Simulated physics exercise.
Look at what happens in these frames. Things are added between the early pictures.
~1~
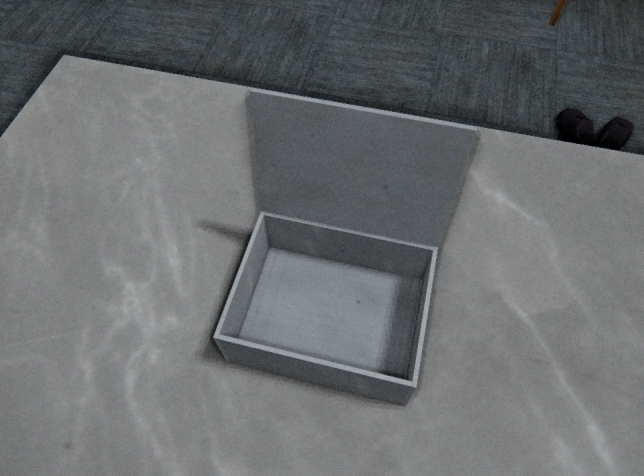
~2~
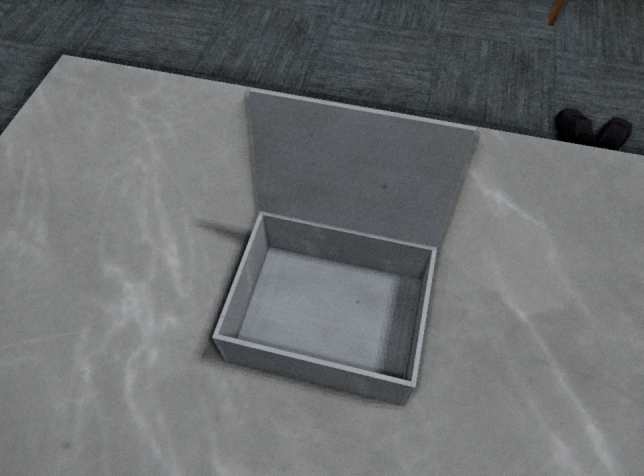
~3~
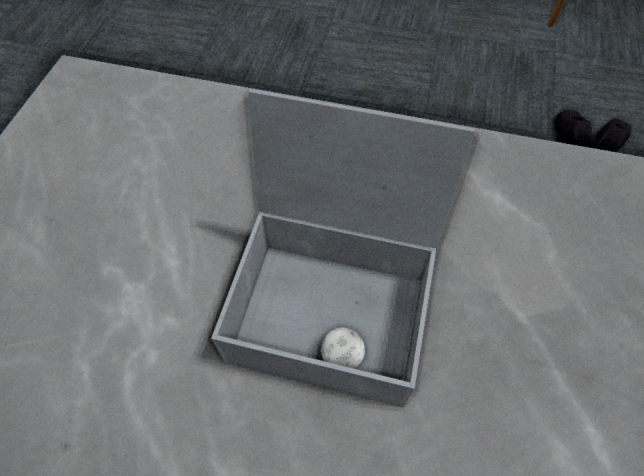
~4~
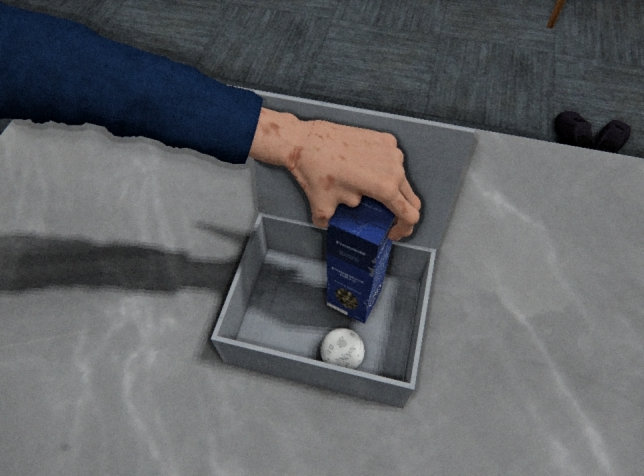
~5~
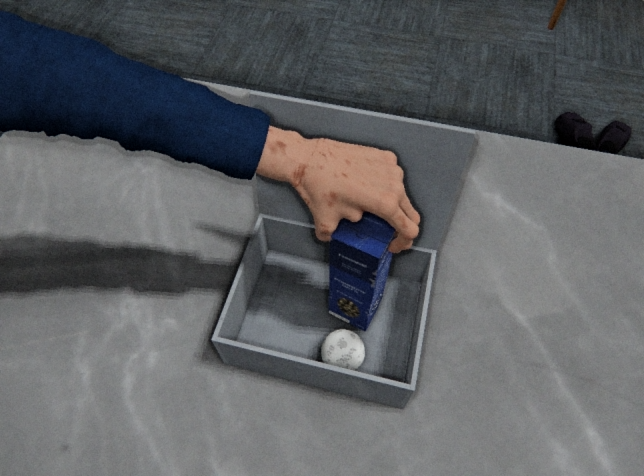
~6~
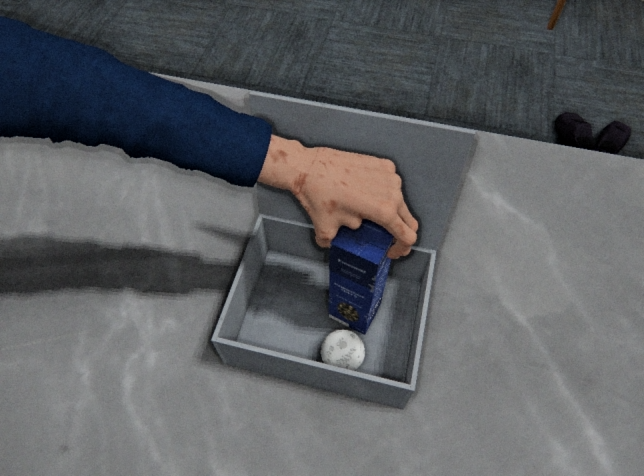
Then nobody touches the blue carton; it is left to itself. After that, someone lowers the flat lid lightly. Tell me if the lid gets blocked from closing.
It gets blocked and stays up.
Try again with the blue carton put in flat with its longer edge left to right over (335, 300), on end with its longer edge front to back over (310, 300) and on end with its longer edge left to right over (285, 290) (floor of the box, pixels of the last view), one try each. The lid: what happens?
The lid goes down the first time, stays up the second time and stays up the third time.
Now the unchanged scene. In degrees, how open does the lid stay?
Near 20° up from the rim.
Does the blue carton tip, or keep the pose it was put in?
After all that, it finishes out of line.
Then, 1.20 s on from there, lid starting down.
Then, 1.90 s on from there, lid 56° above the rim; blue carton turned 13° from how it was put near (351, 293).
Then, 2.20 s on from there, lid 31° above the rim; blue carton turned 54° from how it was put near (333, 330).
Then, 2.80 s on from there, lid 20° above the rim; blue carton turned 57° from how it was put near (338, 318); white ball shifted a little.
In the end, lid 20° above the rim; toppled in the box, blue carton; white ball unmoved. At the end, from the last picture's camera, blue carton near (339, 318).
